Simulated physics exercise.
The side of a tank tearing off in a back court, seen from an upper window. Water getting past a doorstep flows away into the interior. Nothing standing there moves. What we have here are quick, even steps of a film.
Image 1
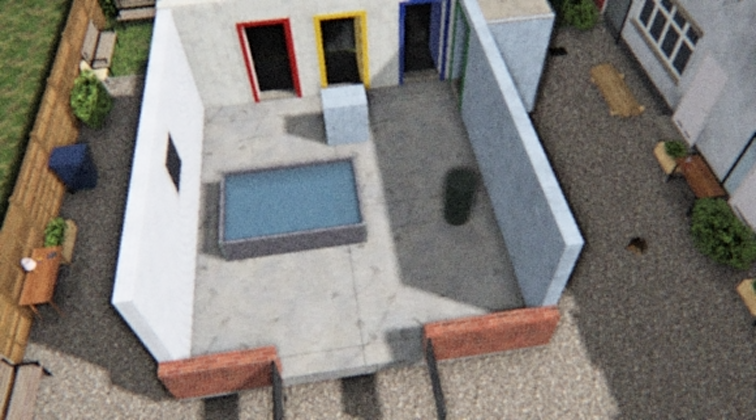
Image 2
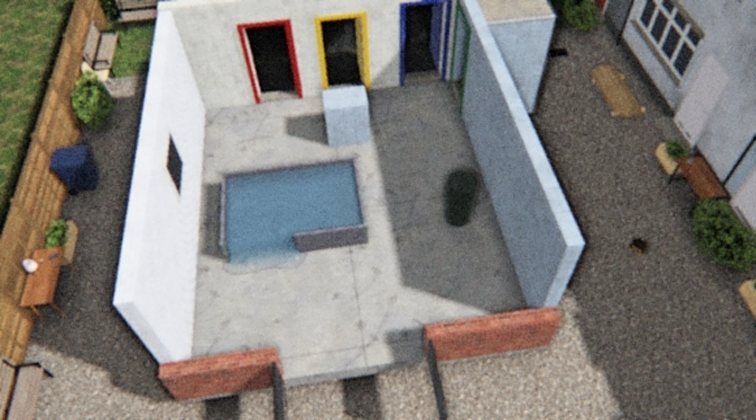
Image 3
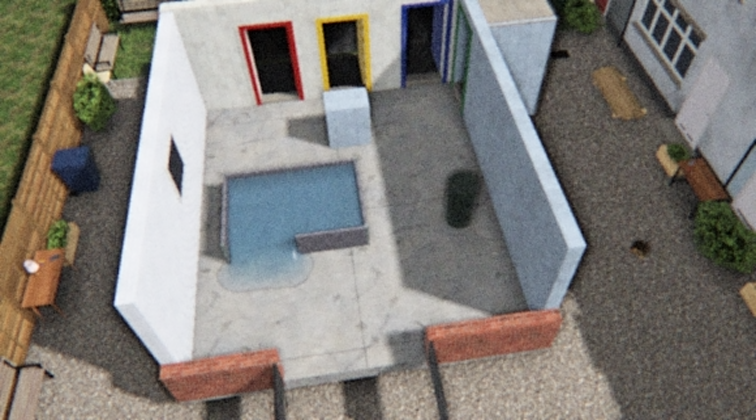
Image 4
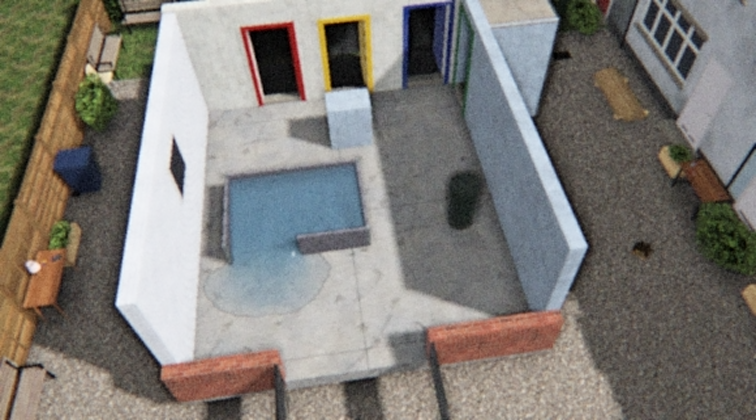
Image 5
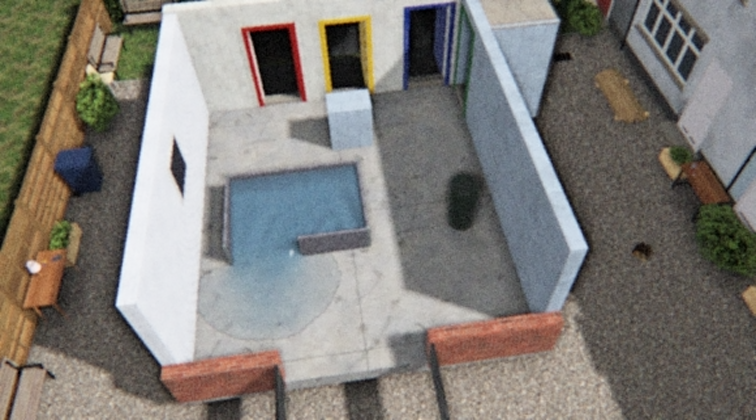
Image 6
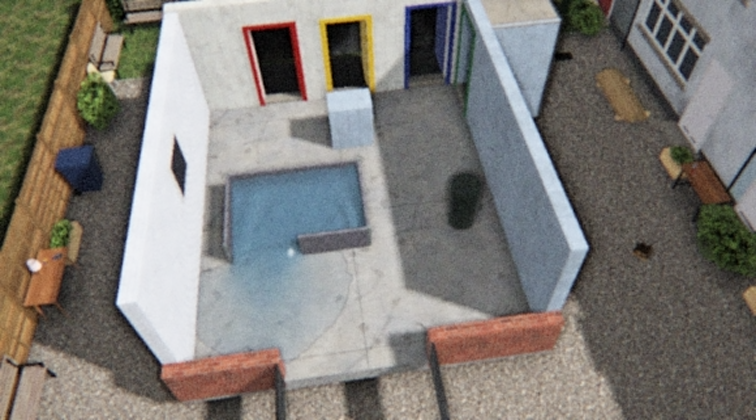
We see a low, water-filled tank in a walled courtyard from above; part of its near side opens at the left, and water pours through the gap, spreading across the pale paving in a widening, rounded sheet toward the brick walls.
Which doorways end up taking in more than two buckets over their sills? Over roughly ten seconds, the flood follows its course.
Blue door: At most two buckets; green door: At most two buckets; yellow door: At most two buckets; red door: At most two buckets.
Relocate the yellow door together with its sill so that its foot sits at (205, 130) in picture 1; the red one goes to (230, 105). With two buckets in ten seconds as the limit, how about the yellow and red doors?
In short: Yellow is under, red is under.
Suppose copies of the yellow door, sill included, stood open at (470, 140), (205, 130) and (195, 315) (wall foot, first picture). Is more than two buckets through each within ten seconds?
In order, the new doors go: Undershoots, undershoots, overshoots.
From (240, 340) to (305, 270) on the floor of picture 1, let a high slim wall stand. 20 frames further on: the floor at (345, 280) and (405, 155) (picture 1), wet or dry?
Soaked, not wet.
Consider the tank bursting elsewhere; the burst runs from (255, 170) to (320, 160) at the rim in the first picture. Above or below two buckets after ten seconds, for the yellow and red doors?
I'd say the yellow door crosses the line and the red door crosses the line.
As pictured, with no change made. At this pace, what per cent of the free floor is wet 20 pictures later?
Some 25 per cent.
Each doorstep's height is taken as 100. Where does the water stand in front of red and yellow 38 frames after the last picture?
I reckon it's around 0 and then 0 per cent.
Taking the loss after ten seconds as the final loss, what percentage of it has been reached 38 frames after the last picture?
Estimate: Some 75 %.
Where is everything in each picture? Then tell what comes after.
In the first picture, the tank at (291, 200) is whole and still.
In the second picture, the front is at (301, 258), out from the gap at (263, 251).
In the third picture, water pours out at (264, 253) and has run to (226, 284).
In the fourth picture, the front is at (297, 306), out from the gap at (266, 254).
In the fifth picture, the front is at (288, 332), out from the gap at (266, 254).
In the sixth picture, water pours out at (267, 253) and has run to a hidden place.
A moment on, water covers 15 % of the floor; the blue door not reached, the green door not reached, the yellow door not reached, the red door not reached.
Next, water covers 15 % of the floor; the blue door not reached, the green door not reached, the yellow door not reached, the red door not reached.
Then, water covers 25 % of the floor; the blue door not reached, the green door not reached, the yellow door not reached, the red door not reached.
Later, water covers 50 % of the floor; the blue door not reached, the green door not reached, the yellow door not reached, the red door not reached.
In the end, water covers 75 % of the floor; the blue door not reached, the green door not reached, the yellow door wet at the sill, nothing in, the red door wet at the sill, nothing in.
